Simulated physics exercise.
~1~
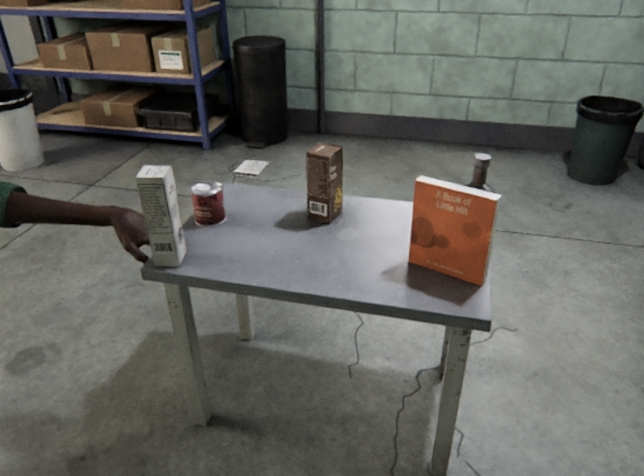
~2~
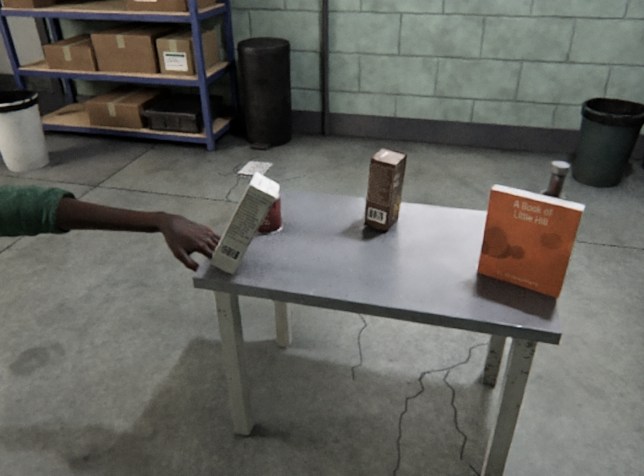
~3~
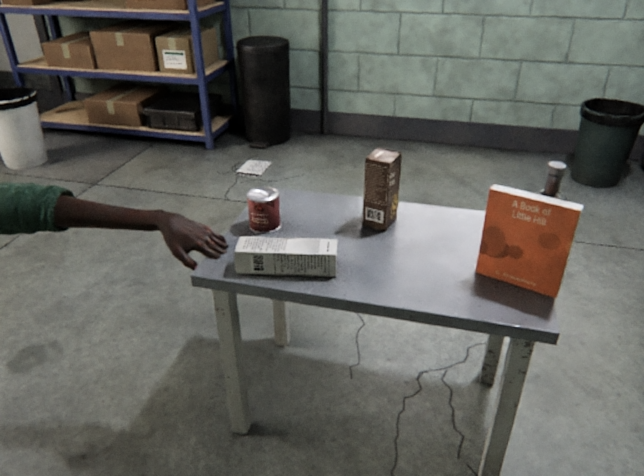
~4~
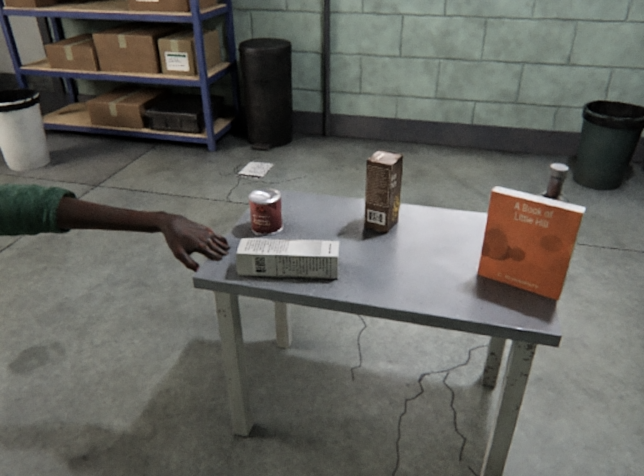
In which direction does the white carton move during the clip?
The white carton moves to the right, travelling with the table and tipping over onto its side.
